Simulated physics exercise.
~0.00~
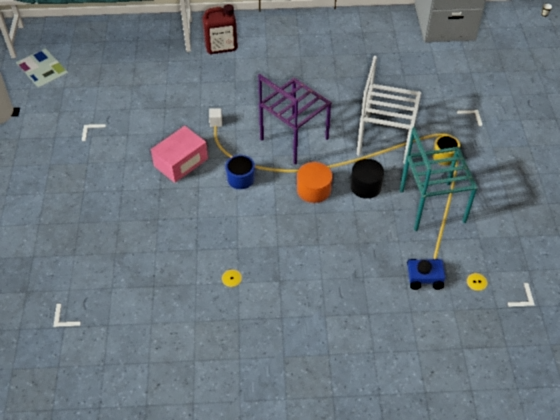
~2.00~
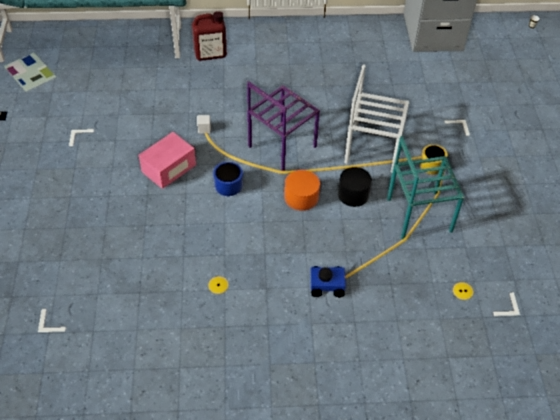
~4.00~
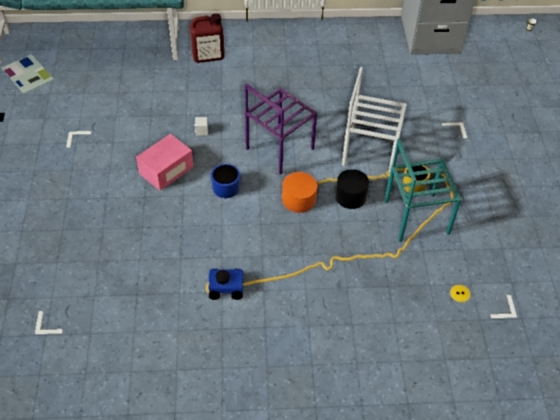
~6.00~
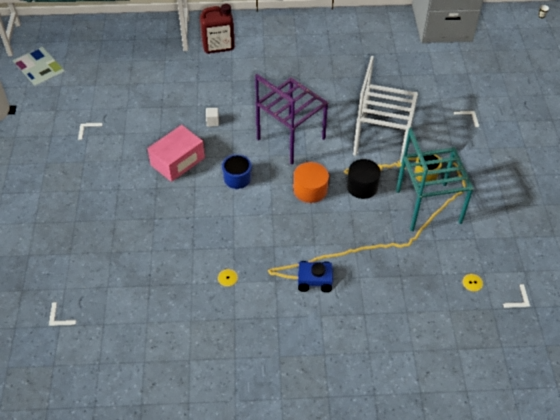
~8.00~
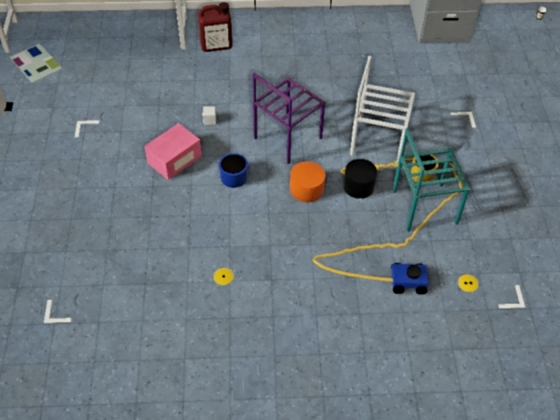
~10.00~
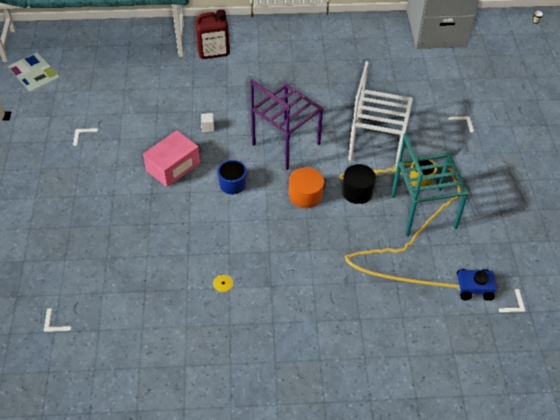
Ward floor with a blue cart driving left, its yellow lead shifting a yellow pot and unplugging, then trailing as it returns right.
